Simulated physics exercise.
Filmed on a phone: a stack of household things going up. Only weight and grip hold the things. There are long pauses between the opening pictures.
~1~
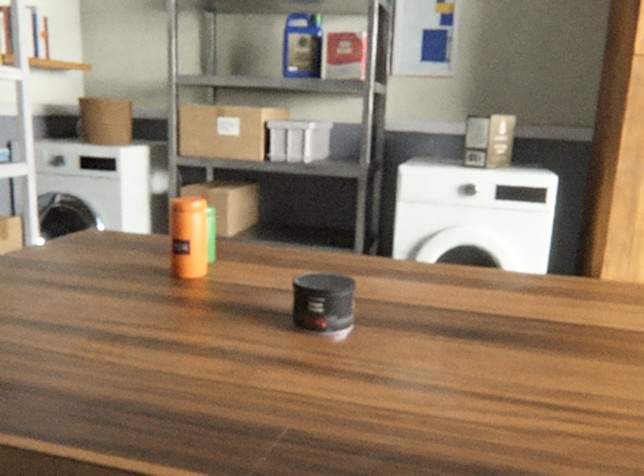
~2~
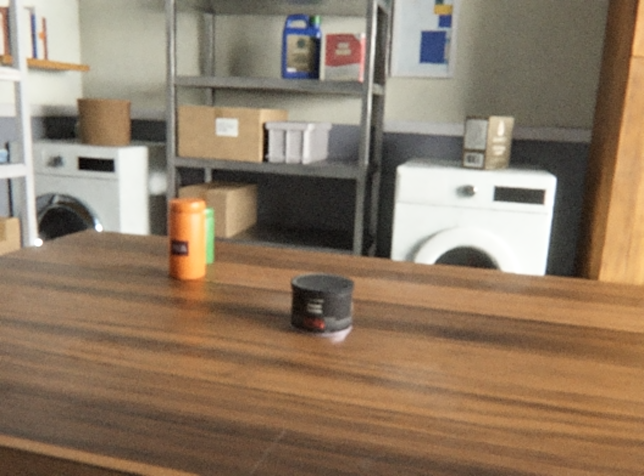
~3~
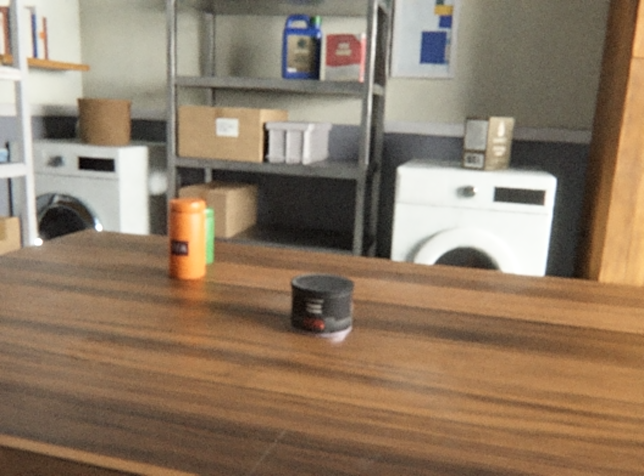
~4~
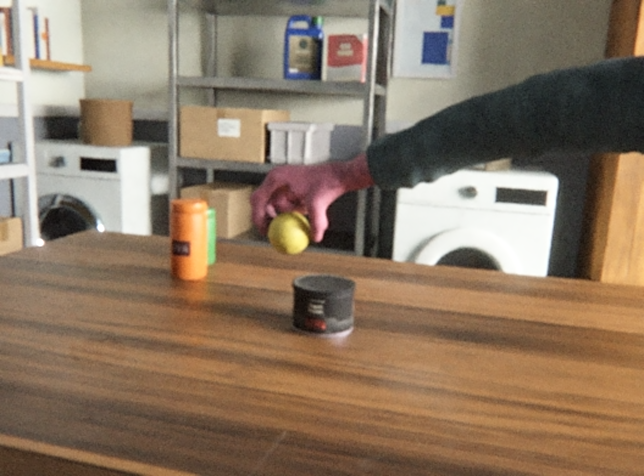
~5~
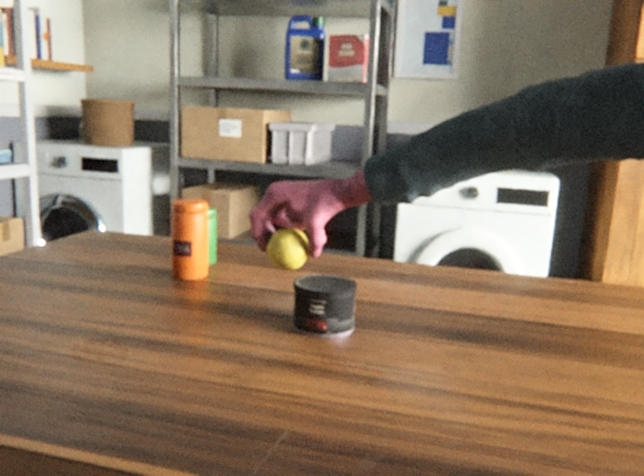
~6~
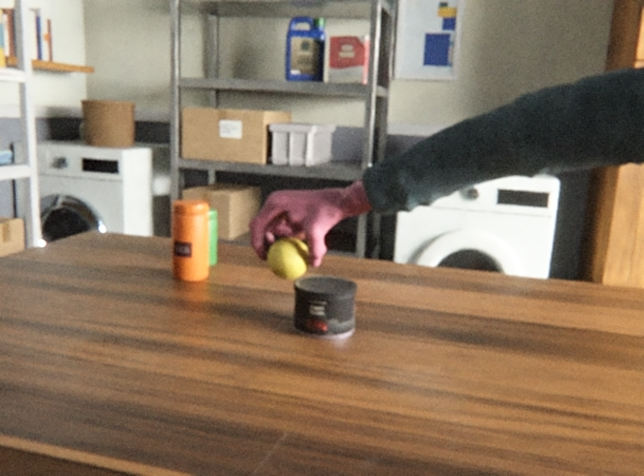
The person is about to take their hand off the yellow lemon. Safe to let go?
The pile loses its balance.
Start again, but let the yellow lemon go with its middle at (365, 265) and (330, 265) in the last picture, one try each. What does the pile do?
First try: It gives way; second try: It stays up.
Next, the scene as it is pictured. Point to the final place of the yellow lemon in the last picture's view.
At about (251, 299).
Then, 0.30 s on from there, yellow lemon now fallen.
Then, 0.80 s on from there, nothing new.
Then, 2.20 s on from there, yellow lemon resting near (251, 299).
In the end, fallen, yellow lemon; the other 3 unmoved. At the end, from the last picture's camera, yellow lemon near (251, 299). The pile comes apart.
